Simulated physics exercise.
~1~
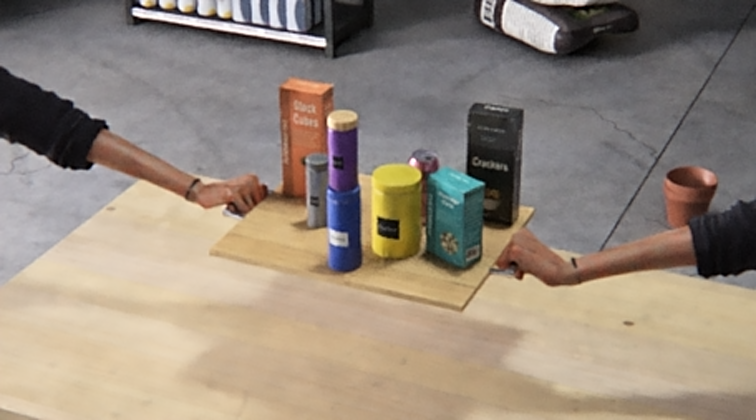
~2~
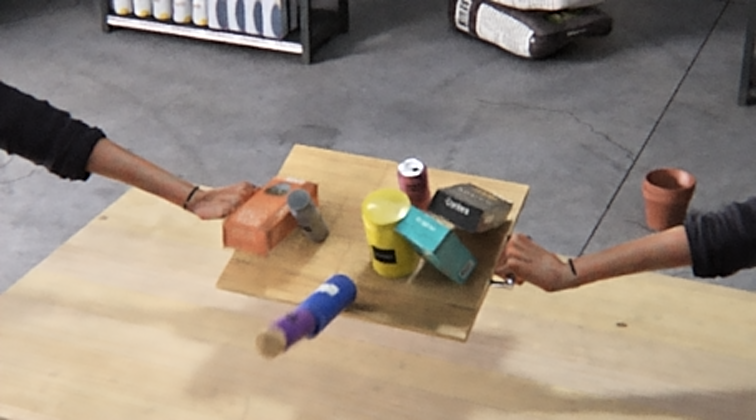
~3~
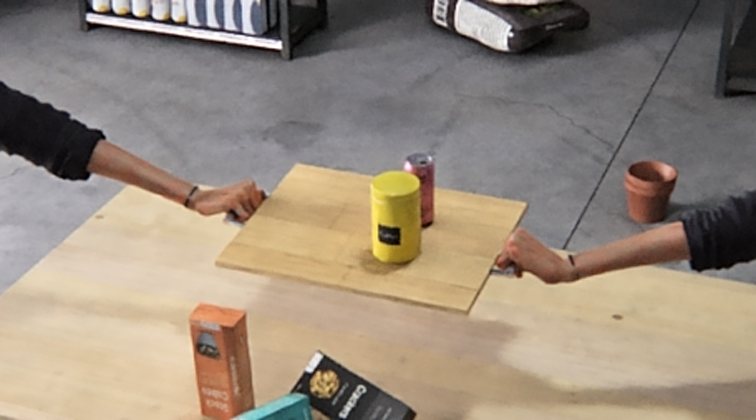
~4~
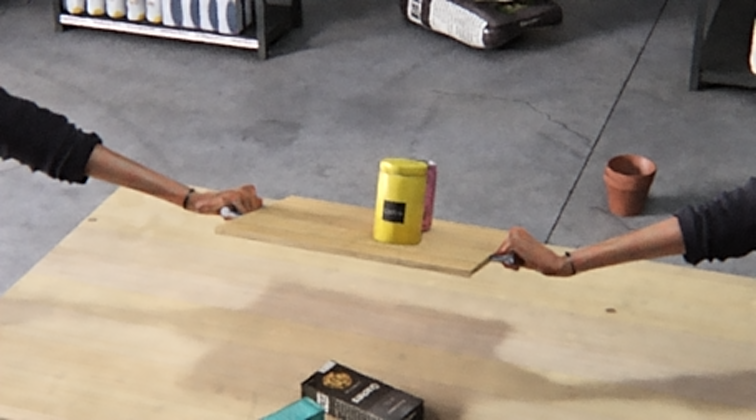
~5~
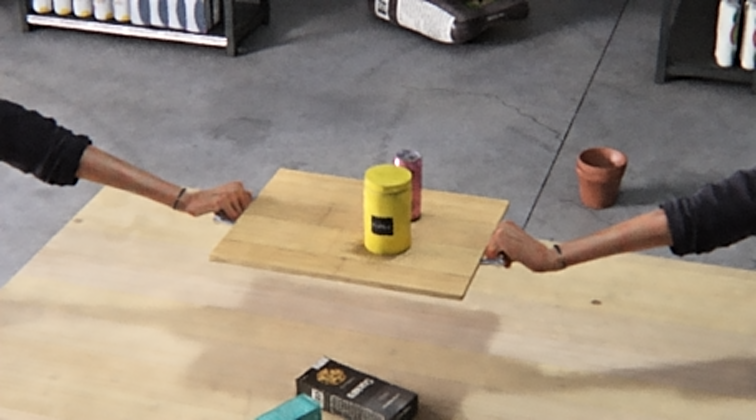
Groceries toppling and sliding off a wooden board tilted by two hands, leaving only a yellow jar and pink can standing.
